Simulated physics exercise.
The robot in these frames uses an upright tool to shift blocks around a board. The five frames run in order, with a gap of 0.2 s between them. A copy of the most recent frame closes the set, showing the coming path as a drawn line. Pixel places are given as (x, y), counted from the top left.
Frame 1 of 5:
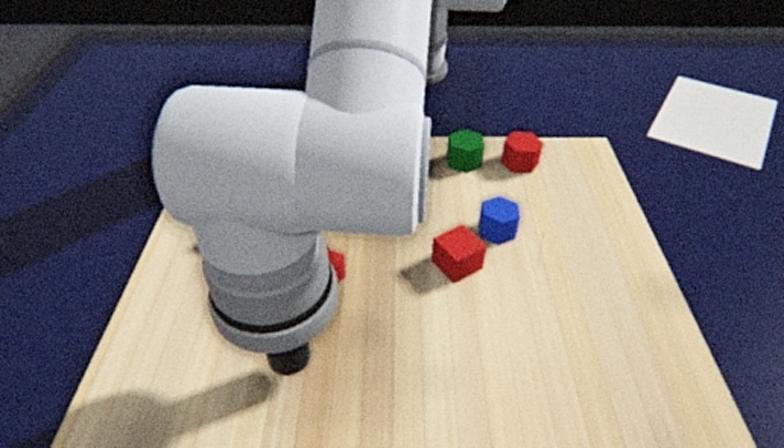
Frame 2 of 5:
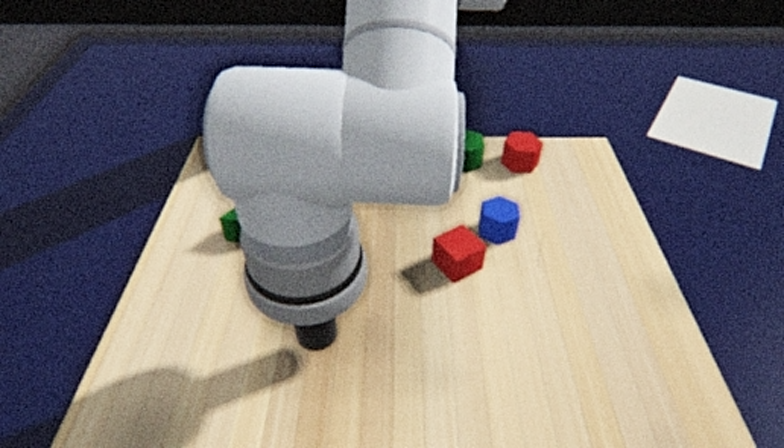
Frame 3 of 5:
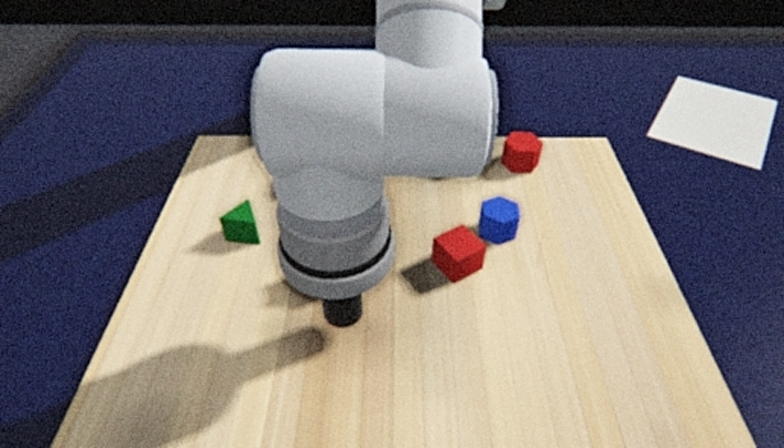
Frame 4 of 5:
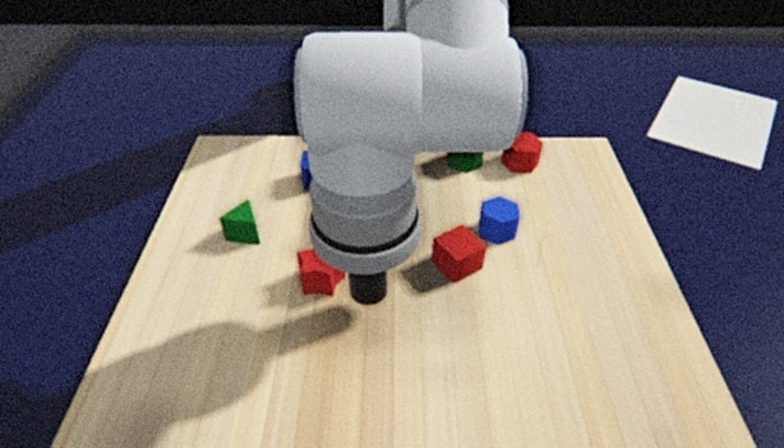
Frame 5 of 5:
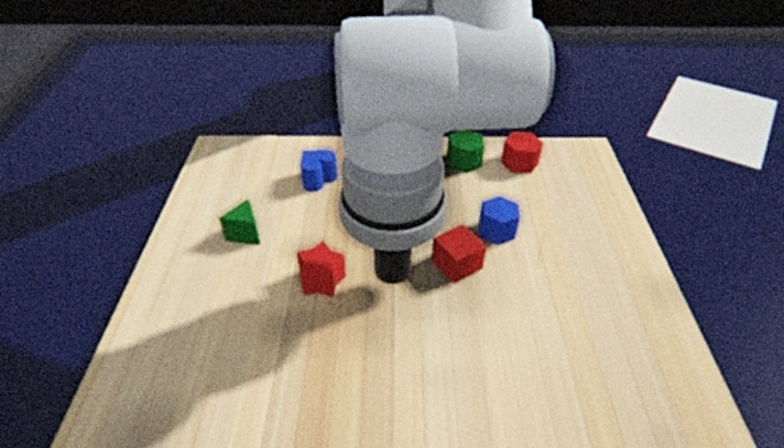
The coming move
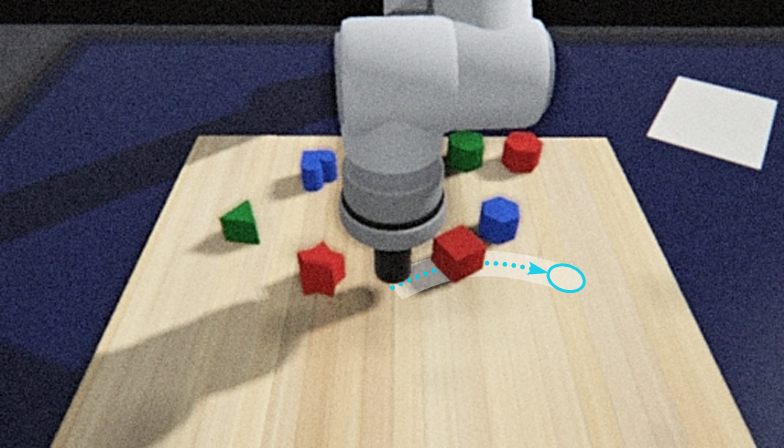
The clip opens with a grey robot arm holding its dark upright tool over the lower left of a wooden board scattered with coloured blocks. The arm glides steadily up and to the right, uncovering red, green and blue blocks, until the tool is just left of the red square block; no blocks move.
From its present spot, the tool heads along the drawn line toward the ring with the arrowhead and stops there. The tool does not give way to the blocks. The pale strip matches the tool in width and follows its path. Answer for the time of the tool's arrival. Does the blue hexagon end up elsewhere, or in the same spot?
The push reaches it.
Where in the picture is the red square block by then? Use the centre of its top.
That would be at about pixel (571, 228).
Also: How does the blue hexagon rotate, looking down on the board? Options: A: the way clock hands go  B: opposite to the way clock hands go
B (opposite to the way clock hands go)
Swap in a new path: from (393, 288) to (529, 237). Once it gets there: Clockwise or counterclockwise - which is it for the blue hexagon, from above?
Counterclockwise rotation.
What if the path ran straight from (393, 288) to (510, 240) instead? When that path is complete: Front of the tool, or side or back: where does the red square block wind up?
The block stays ahead.
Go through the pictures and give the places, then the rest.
In the first picture, tool tip at (289, 358); block tops, red star hidden; red square block at (460, 241); blue hexagon at (501, 208).
In the second picture, tool at (317, 335); blocks unchanged.
In the third picture, tool at (343, 312); blocks unchanged.
In the fourth picture, tool at (369, 291); blocks unchanged.
In the fifth picture, tool at (393, 271); red star at (319, 258); red square block at (460, 241); blue hexagon at (501, 208).
Path on the board, from (393, 288) by way of (447, 268) and (505, 264) to (566, 278).
What follows on the original path. One third of the way, tool at (449, 250); red square block at (485, 236).
Two thirds of the way, tool at (510, 248); red square block at (543, 230); blue hexagon at (512, 201), turned 30° anticlockwise.
At the end, tool at (572, 261); red star in place; red square block at (571, 228), turned 35° anticlockwise; blue hexagon at (512, 201), turned 30° anticlockwise.
